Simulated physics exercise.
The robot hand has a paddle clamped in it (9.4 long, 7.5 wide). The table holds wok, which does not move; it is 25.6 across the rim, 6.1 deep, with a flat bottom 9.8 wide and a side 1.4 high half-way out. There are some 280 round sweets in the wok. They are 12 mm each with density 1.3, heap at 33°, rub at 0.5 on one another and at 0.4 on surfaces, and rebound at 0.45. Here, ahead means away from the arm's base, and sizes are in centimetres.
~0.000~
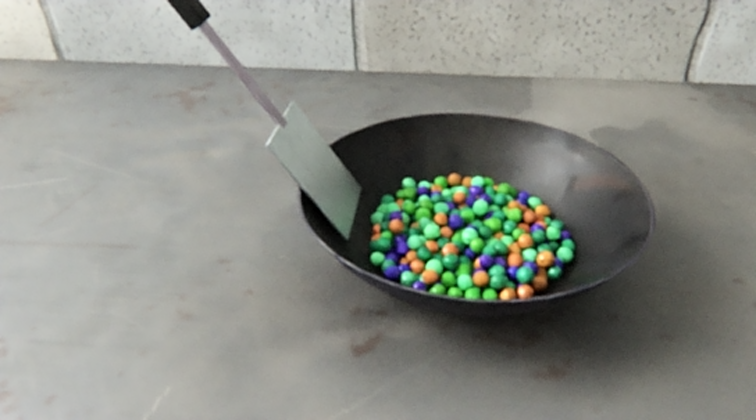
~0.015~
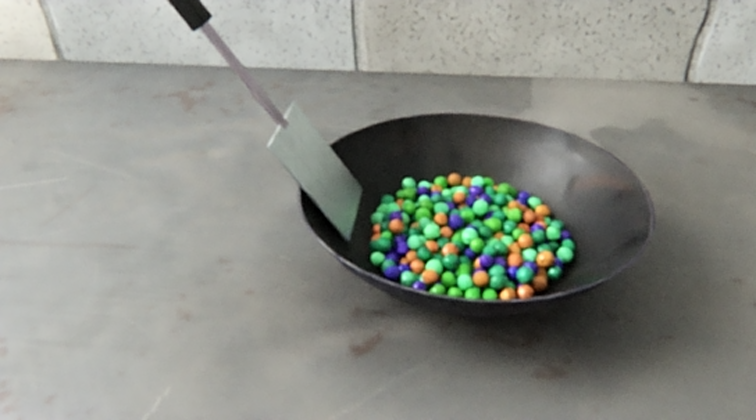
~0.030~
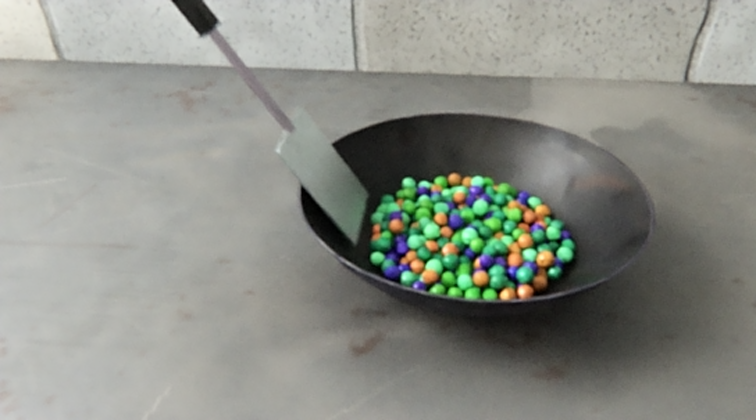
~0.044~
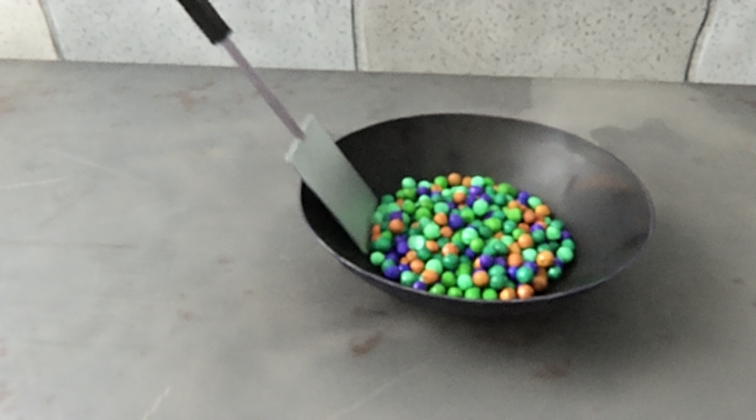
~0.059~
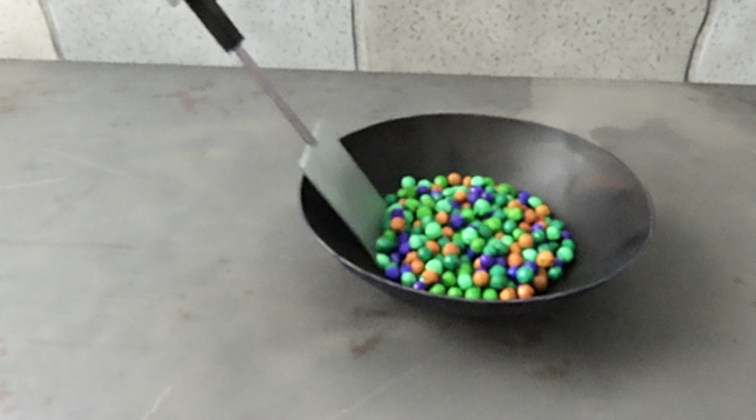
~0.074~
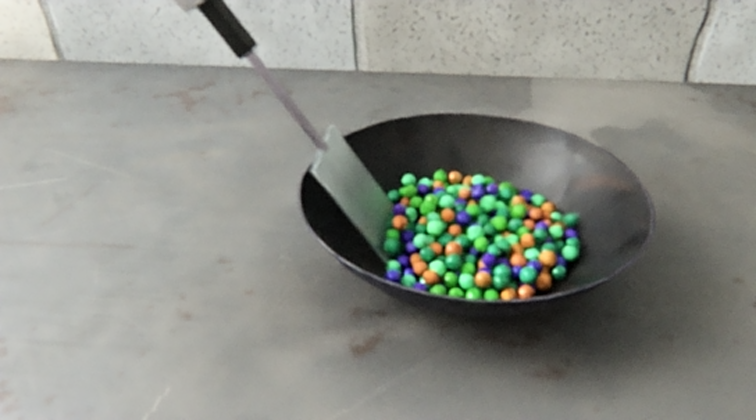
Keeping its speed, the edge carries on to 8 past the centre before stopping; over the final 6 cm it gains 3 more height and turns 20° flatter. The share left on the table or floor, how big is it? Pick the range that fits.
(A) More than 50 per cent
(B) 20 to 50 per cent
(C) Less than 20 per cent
The answer is C.
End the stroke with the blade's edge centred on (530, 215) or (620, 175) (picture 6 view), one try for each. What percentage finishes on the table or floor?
The two tries give near 0 and near 35 in a hundred.
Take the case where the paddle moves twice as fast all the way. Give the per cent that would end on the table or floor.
Near 30 %.
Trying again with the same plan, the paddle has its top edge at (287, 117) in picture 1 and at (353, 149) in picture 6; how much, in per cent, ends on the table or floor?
I'd put it at roughly 25 per cent.
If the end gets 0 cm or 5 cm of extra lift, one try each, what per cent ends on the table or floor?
First try about 5 %, second try about 10 %.
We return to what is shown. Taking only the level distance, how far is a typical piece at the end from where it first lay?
Distance: Near 4 cm.
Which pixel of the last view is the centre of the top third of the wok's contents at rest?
Pixel estimate: About (572, 225).
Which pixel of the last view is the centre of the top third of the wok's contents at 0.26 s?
(570, 208).
By 0.17 s, sloping 56°, highest piece 6 above the table; 276 in the wok.
By 0.26 s, sloping 48°, highest piece 6 above the table; 276 in the wok.
By 0.50 s, sloping 36°, highest piece 7 above the table; 251 in the wok, 21 on the table or floor, 4 on the blade or in flight.
By 1.55 s, sloping 36°, highest piece 5 above the table; 251 in the wok, 25 on the table or floor.
Final count, 251 in the wok, 25 on the table or floor. That is 9 % on the table or floor.
